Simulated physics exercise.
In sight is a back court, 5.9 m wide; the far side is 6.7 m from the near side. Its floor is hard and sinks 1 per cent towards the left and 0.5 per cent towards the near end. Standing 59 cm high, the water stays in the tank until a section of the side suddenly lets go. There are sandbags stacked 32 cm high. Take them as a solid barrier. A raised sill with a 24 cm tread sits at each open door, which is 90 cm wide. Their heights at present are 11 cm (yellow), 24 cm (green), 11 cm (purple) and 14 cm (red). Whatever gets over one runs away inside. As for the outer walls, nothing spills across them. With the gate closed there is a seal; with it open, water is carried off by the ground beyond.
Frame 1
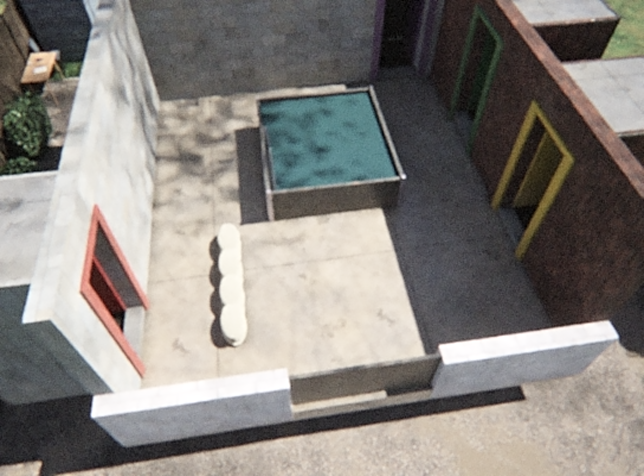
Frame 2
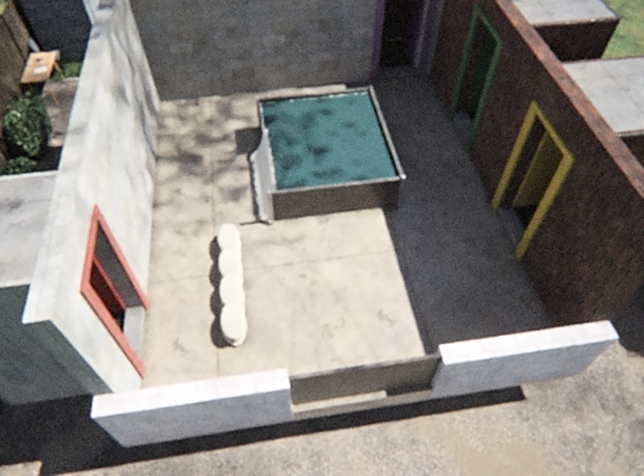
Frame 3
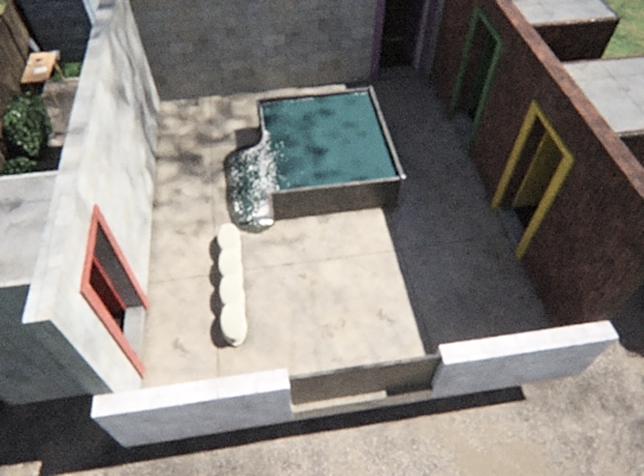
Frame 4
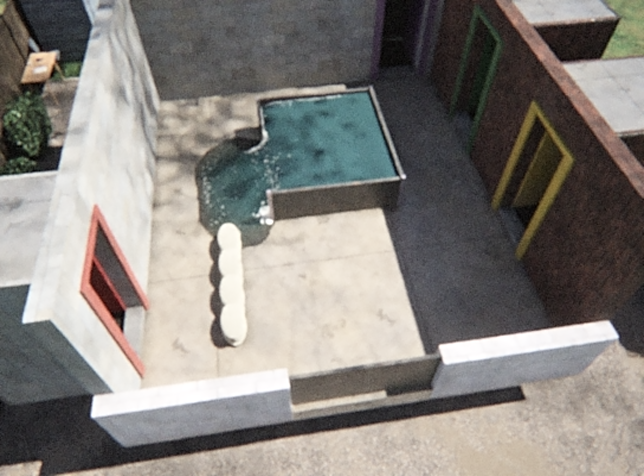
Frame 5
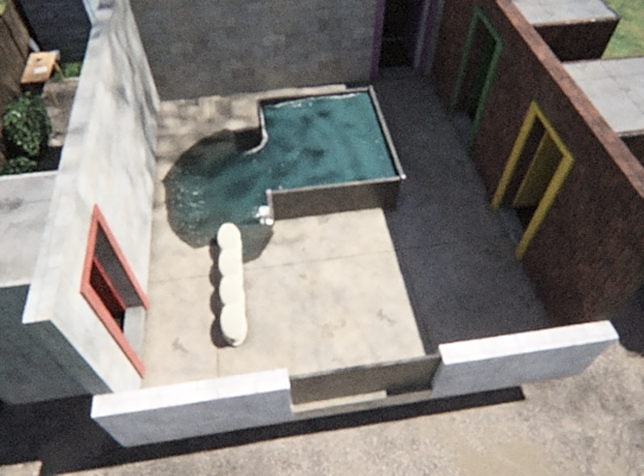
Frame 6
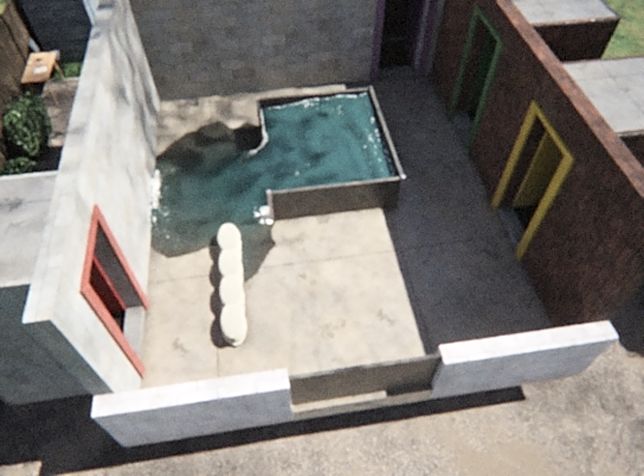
Water pours from the left side of the tank and spreads across the pale courtyard floor.
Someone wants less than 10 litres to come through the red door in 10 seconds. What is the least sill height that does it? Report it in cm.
It needs to be around 19 cm high.
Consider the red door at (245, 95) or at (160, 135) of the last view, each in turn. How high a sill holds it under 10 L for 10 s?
10.5 and 16 cm.
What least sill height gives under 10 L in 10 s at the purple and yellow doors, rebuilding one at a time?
Close to 12.0 cm (purple) and close to 6.0 cm (yellow).
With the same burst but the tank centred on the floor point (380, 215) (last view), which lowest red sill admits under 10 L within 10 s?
15 cm, give or take.
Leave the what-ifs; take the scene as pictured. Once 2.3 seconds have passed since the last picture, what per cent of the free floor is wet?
I'd say near 40 percent.
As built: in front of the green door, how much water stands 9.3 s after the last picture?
Roughly 6.0 cm deep.
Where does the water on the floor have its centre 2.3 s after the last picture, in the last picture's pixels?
About (247, 193).
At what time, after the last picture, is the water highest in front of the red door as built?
It peaks around 4.5 s.
Then, 0.7 s after the last picture water covers 20 % of the floor, deepest (44 cm) near (154, 203); it has not reached the red door.
Then, 2.3 s after the last picture water covers 40 % of the floor, deepest (36 cm) near (209, 407); 12 cm at the red door, 0 litres in over its 14 cm sill.
Then, 9.3 s after the last picture water covers 95 % of the floor, deepest (14 cm) near (468, 166); 13 cm at the red door, 47 litres in over its 14 cm sill.
At the red door as built, the water peaked near 21 cm, 4.7 s after the last picture.
With a sill of 16 cm, 27 litres would have come in within the 10 s; with 21.5 cm, 3 litres. So under 10 litres takes about 19 cm.
